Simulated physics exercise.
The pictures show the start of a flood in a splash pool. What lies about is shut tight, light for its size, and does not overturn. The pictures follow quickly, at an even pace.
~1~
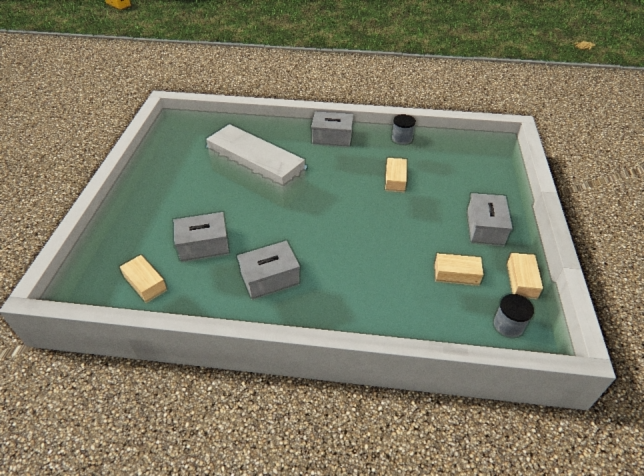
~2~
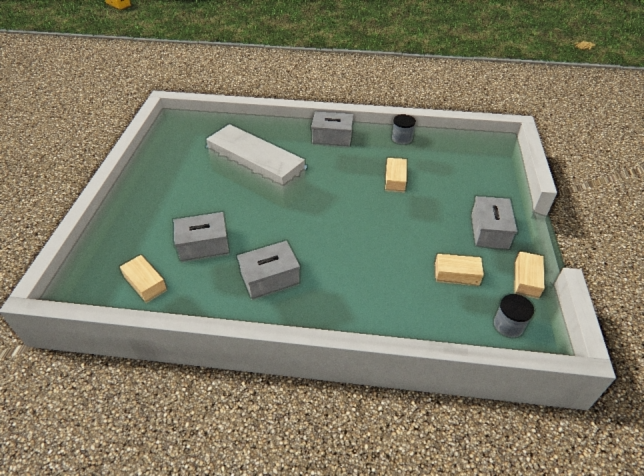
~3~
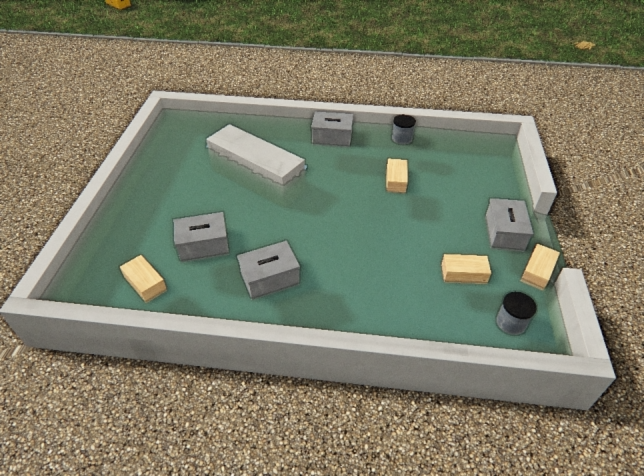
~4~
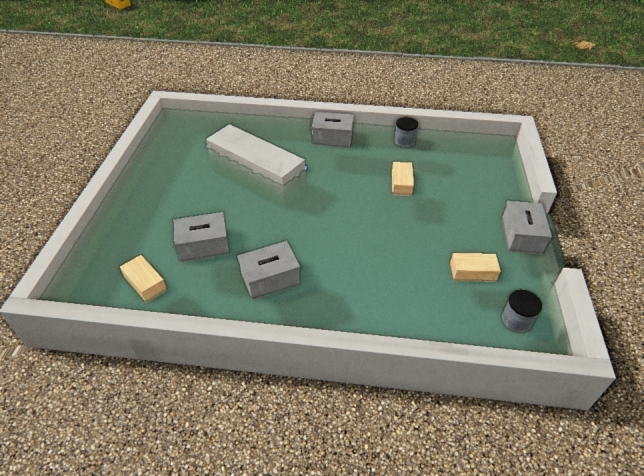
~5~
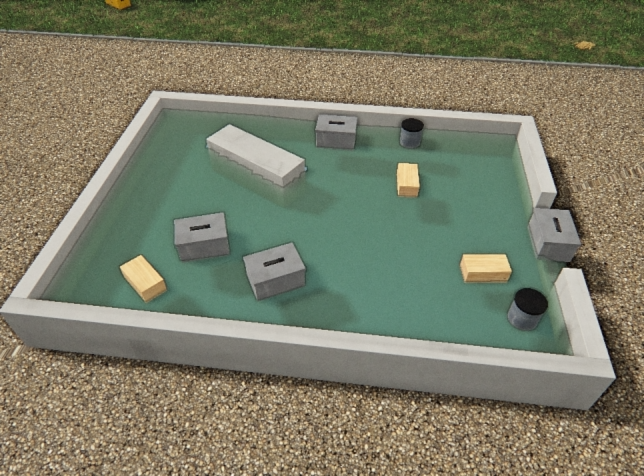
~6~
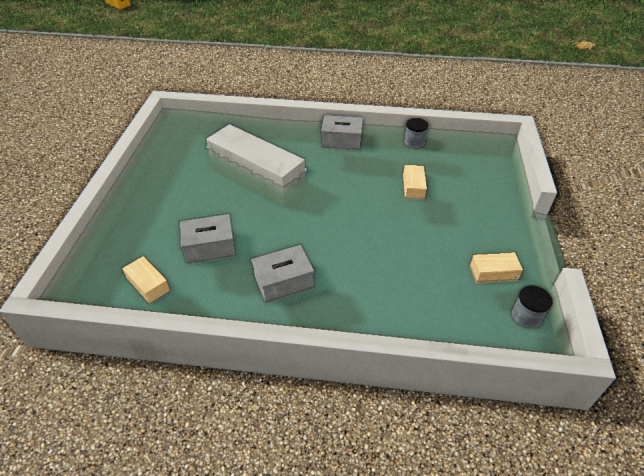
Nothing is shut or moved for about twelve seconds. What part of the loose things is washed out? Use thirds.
Share: Between one and two thirds.
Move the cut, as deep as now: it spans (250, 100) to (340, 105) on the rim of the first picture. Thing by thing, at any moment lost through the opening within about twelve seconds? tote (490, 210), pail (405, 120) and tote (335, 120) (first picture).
In that order: Inside, through, out.
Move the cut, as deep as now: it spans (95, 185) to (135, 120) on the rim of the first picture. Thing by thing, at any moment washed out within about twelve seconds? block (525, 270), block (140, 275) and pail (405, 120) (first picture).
As listed: Kept in, washed out, kept in.
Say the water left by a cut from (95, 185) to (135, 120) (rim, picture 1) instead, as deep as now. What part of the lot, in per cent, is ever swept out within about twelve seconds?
Close to 20 %.
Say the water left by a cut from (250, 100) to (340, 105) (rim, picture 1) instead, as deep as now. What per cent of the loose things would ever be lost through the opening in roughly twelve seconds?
Some 30 per cent.
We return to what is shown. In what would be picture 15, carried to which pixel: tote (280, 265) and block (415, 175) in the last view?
Close to (322, 271) and (464, 195).
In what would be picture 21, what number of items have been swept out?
I count 4.
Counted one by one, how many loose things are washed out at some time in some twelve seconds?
5 of them.
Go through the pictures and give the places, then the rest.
The first frame shows a block at (460, 264), afloat; a pail at (517, 307) floats; 0 of 10 have shifted.
The second frame shows a block at (460, 264) floats; a pail at (517, 307), afloat; 1 of 10 have shifted.
The third frame shows a block at (467, 264), afloat, close to its start; a pail at (520, 304) floats, close to its start; 3 of 10 have shifted.
The fourth frame shows a block at (477, 262), afloat, close to its start; a pail at (526, 302) floats, close to its start; 5 of 10 have shifted.
The fifth frame shows a block at (487, 263) floats, close to its start; a pail at (531, 301) floats, close to its start; 6 of 10 have shifted.
The sixth frame shows a block at (498, 262), afloat, close to its start; a pail at (536, 298) floats, close to its start; 8 of 10 have shifted.
A moment on, 2 of 10 are out; 8 afloat.
Next, 4 of 10 are out; 6 afloat.
Later, 4 of 10 are out; 6 afloat.
In the end, 5 of 10 are out; 5 afloat.
